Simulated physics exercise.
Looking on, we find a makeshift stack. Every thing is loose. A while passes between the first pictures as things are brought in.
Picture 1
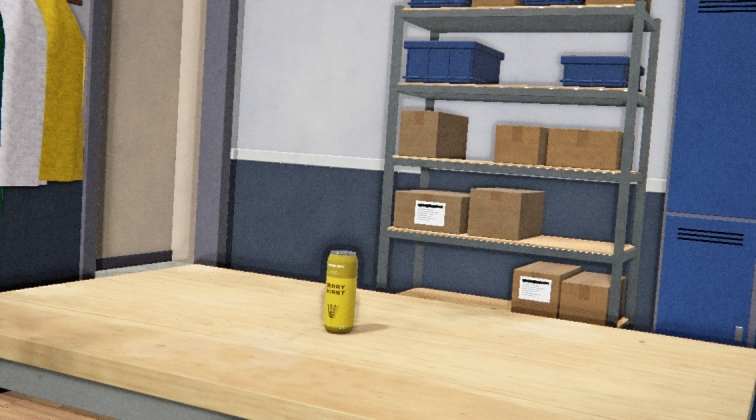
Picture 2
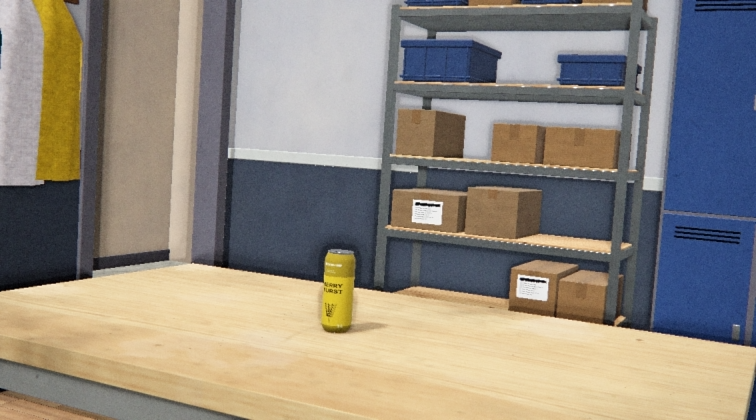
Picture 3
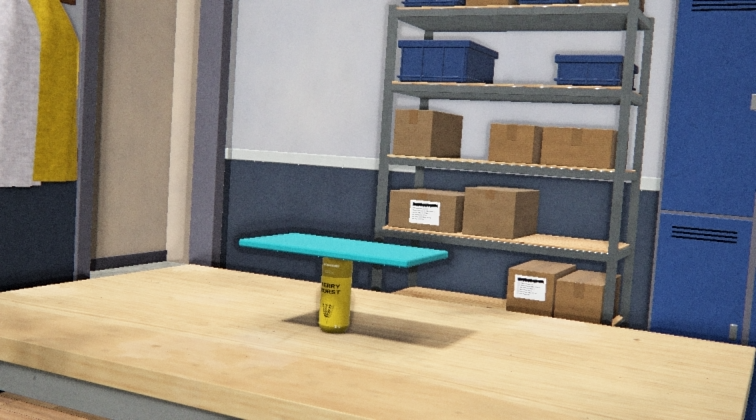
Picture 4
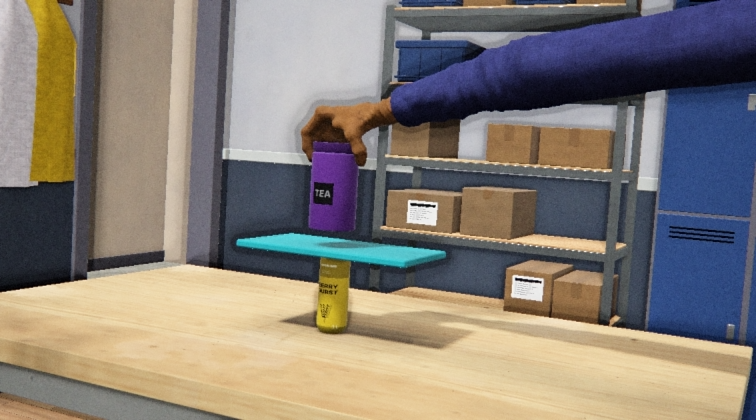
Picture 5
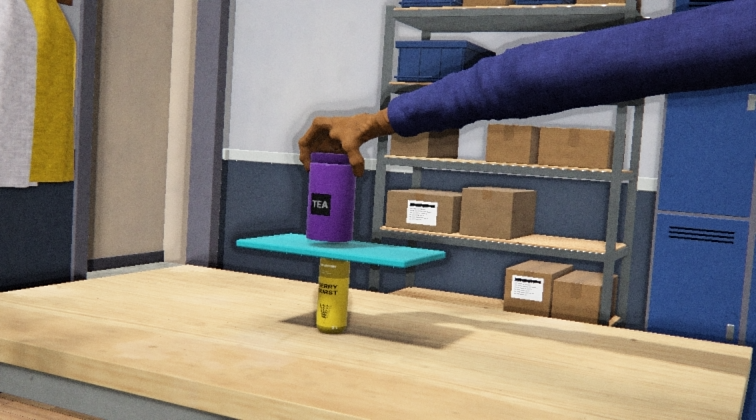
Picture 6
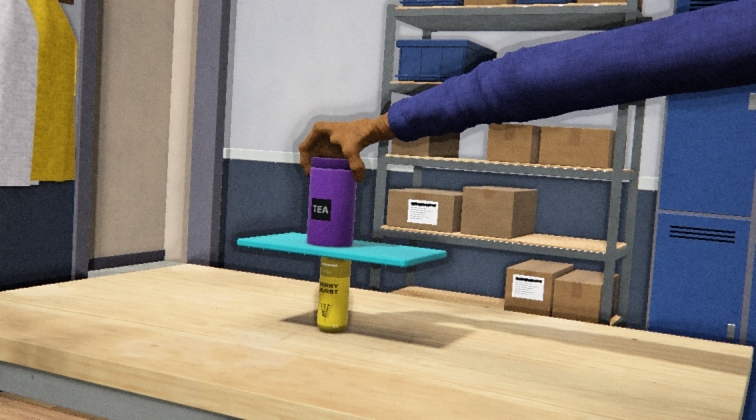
A turquoise board appeared on top of a yellow can standing on a wooden table, and then a hand in a blue sleeve lowered a purple tea jar onto the board and kept hold of it.
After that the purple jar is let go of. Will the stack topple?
The stack is stable.
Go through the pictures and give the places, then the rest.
The last thing is not in view yet; yellow can (341, 292), in the first frame.
The last thing is not in view yet; yellow can (338, 291), in the second frame.
The last thing is not in view yet; yellow can (336, 292), in the third frame.
Still above its spot; purple jar (334, 186); yellow can (334, 292), in the fourth frame.
Still above its spot; purple jar (332, 197); yellow can (333, 292), in the fifth frame.
In place under the hand; purple jar (332, 201); yellow can (334, 291), in the sixth frame.
Then, 0.20 s after the last picture, nothing has stirred.
Then, 0.40 s after the last picture, purple jar resting near (332, 202).
At rest, all 3 in place. Seen from the same camera at the end, purple jar near (332, 202). The stack stays up.
